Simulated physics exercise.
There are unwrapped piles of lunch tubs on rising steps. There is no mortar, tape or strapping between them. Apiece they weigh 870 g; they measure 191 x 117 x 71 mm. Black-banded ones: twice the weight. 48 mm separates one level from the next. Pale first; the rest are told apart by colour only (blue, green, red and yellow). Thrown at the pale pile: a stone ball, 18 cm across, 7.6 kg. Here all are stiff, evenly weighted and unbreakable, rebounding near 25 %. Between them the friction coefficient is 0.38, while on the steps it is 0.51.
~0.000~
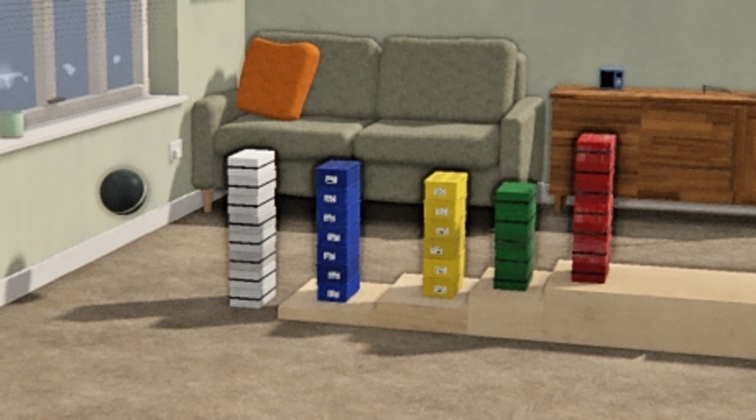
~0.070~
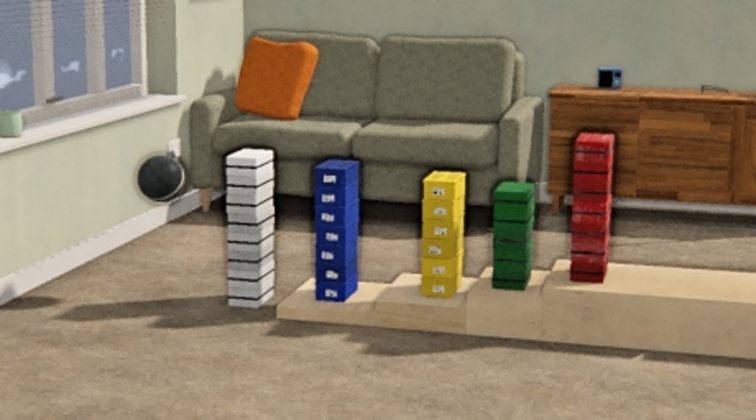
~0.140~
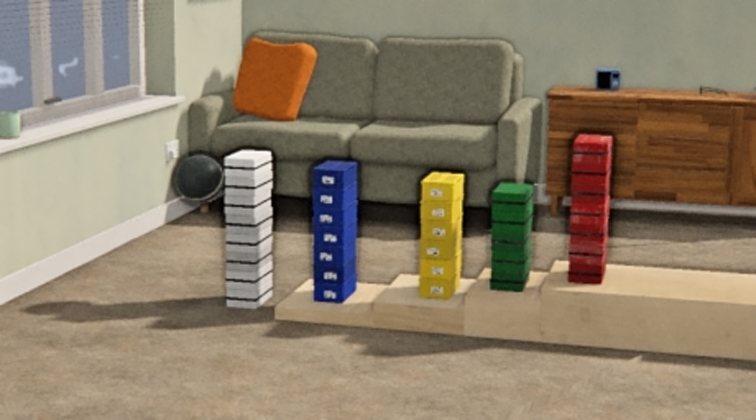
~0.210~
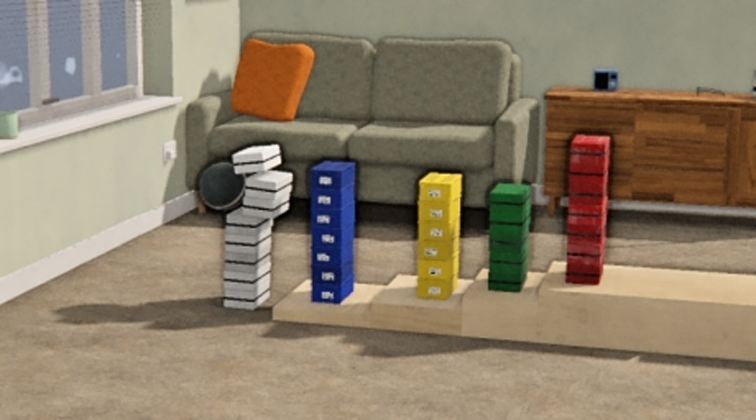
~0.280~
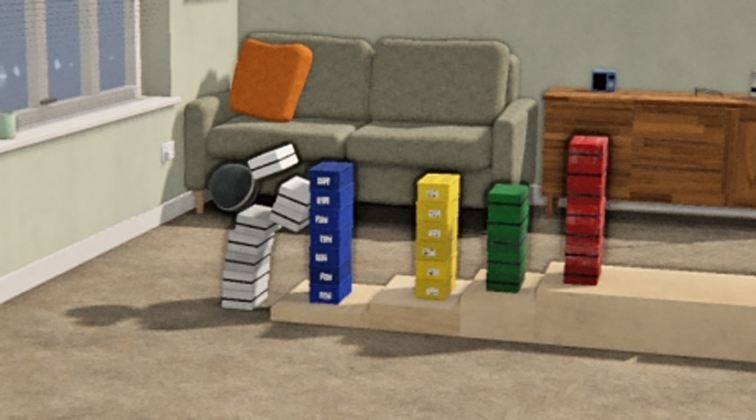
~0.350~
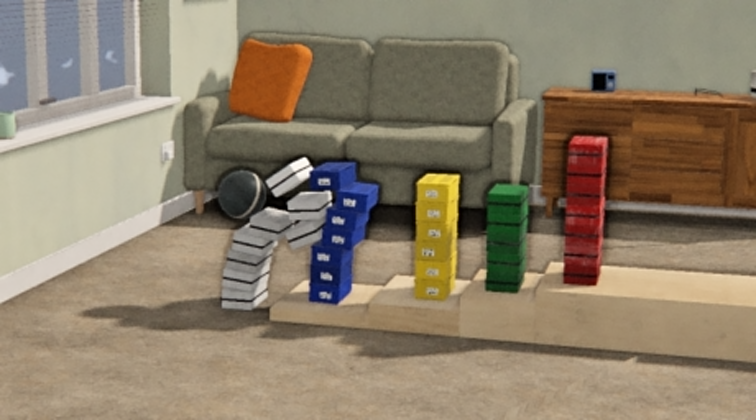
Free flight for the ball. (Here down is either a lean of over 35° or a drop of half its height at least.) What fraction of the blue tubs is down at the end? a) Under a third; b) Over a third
Answer: B.
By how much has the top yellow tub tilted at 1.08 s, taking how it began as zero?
My estimate is close to 5°.
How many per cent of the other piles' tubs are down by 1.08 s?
25 per cent.
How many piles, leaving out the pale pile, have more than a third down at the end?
The answer is 1.
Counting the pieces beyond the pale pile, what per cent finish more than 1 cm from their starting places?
50 per cent.
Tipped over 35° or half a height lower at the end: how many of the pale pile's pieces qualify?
That makes 4 in all.
After 0.41 s, 3 of the pale pile down; none of the 7 blue tubs down (0 of 25 in all colours); top blue tub leaning 21°, 26 mm lower.
After 0.52 s, 4 of the pale pile down; 4 of the 7 blue tubs down (4 of 25 in all colours); top blue tub leaning 70°, 15 cm lower.
After 0.66 s, 4 of the pale pile down; 6 of the 7 blue tubs down (6 of 25 in all colours); top blue tub on its side; top yellow tub shifted 34 mm.
After 1.08 s, 4 of the pale pile down; 6 of the 7 blue tubs down (6 of 25 in all colours); top blue tub on its side; top yellow tub leaning 3°.
At rest (2.0 s), 4 of the pale pile down; 6 of the 7 blue tubs down (6 of 25 in all colours); top blue tub on its side; top yellow tub shifted 25 mm. That is 86 per cent. As the last picture would show them, middles, top blue tub near (362, 246), top yellow tub near (445, 189).
